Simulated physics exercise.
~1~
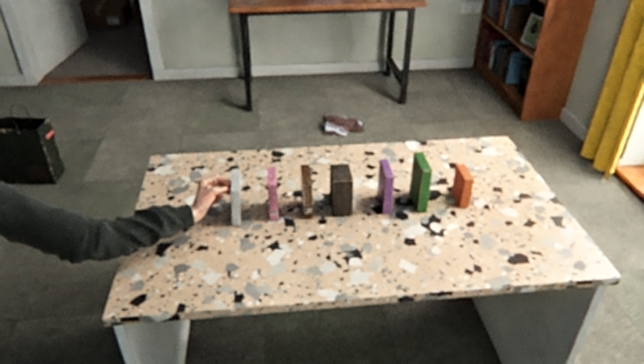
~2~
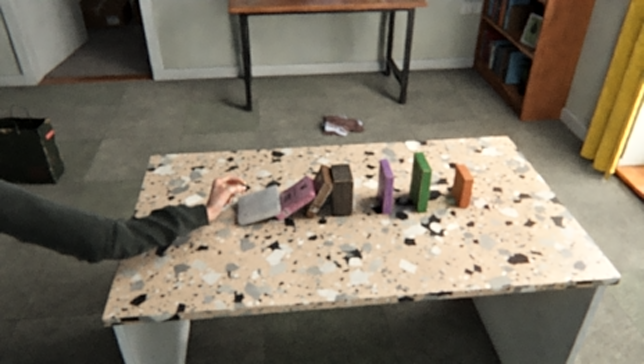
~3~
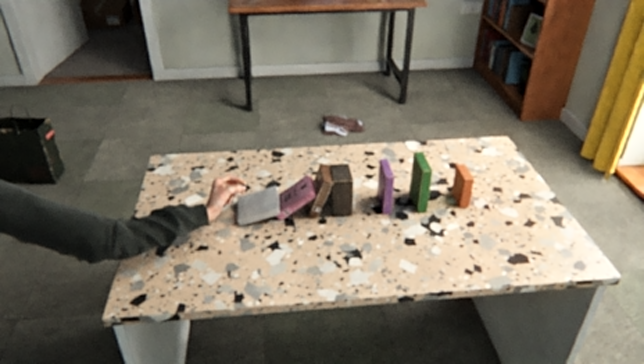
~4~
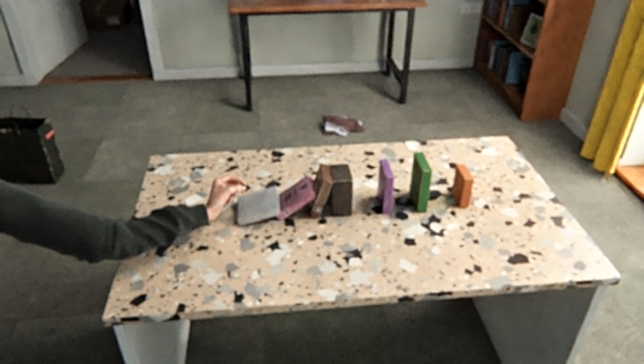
At the start, seven blocks and packets stand in a row like dominoes on a speckled table, and a hand reaches in from the left to touch the white one at the near end. The white block tips to the right and falls onto the pink packet. The pink packet tips over in turn and comes against the brown packet, which leans into the black block. The black block stays upright, and the hand stays still beside the fallen white block. At the end, the purple, green and orange pieces also remain standing, untouched.
